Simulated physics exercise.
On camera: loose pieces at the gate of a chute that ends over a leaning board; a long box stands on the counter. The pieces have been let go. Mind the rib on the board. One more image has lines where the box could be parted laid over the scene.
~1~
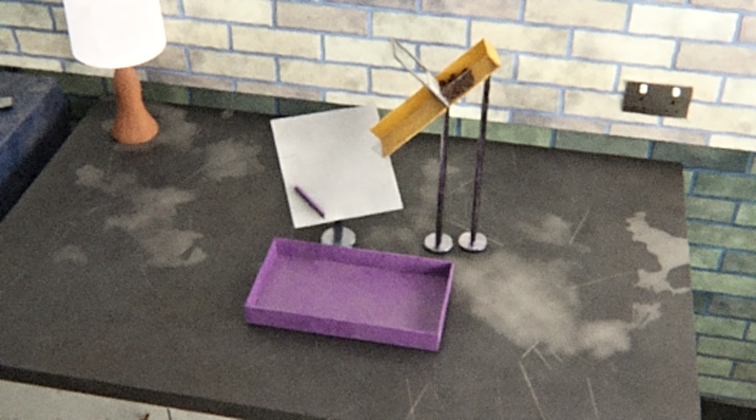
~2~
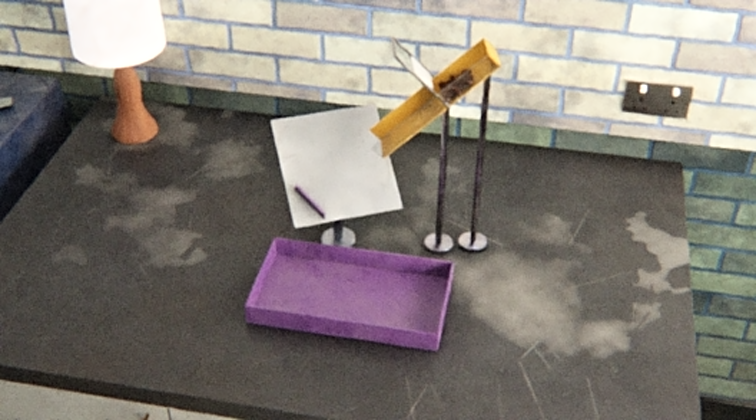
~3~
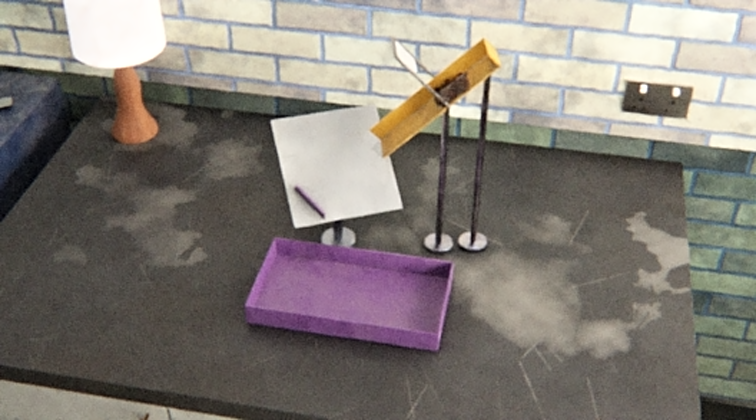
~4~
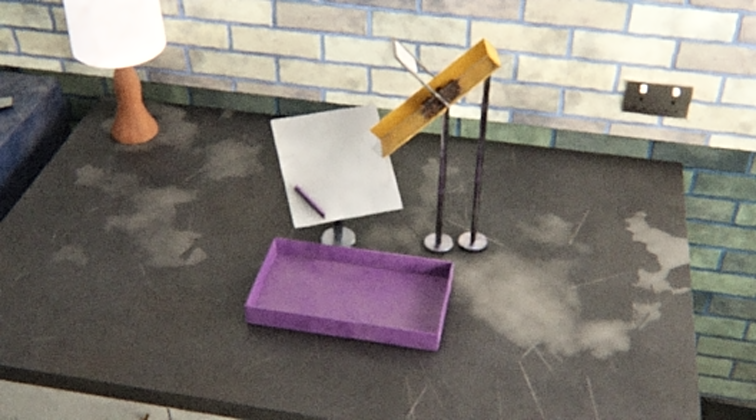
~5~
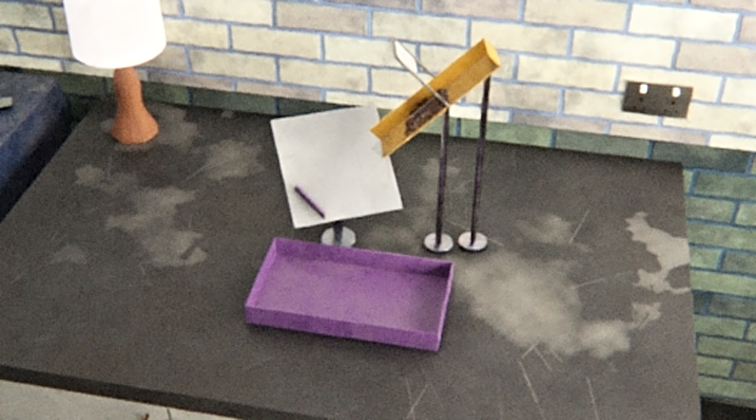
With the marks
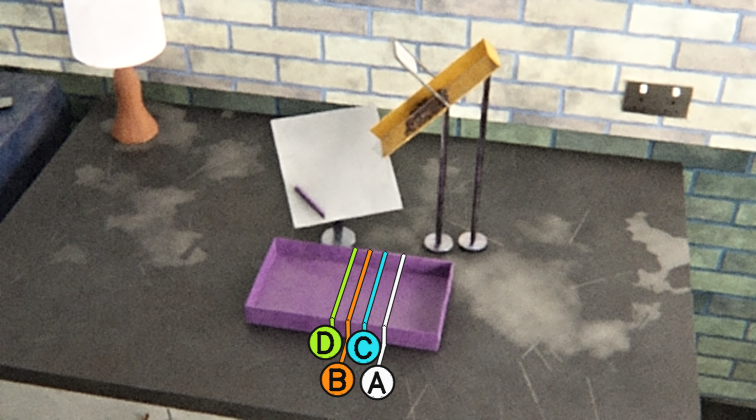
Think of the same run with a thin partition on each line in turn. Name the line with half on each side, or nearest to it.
Line D does it best.
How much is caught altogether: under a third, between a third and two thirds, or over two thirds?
Over two thirds.
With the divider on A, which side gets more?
More lands on the left.
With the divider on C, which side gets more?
Left.
On the marked copy, line A crosses the front rim at (384, 326); line B crosses the front rim at (348, 321); line C crosses the front rim at (364, 323); line D crosses the front rim at (332, 318).
With A, of what is caught, all on the left of the divider, none on the right.
With B, of what is caught, most on the left of the divider, a small part on the right.
With C, of what is caught, nearly all on the left of the divider, a small part on the right.
With D, of what is caught, about two thirds on the left of the divider, about a third on the right.
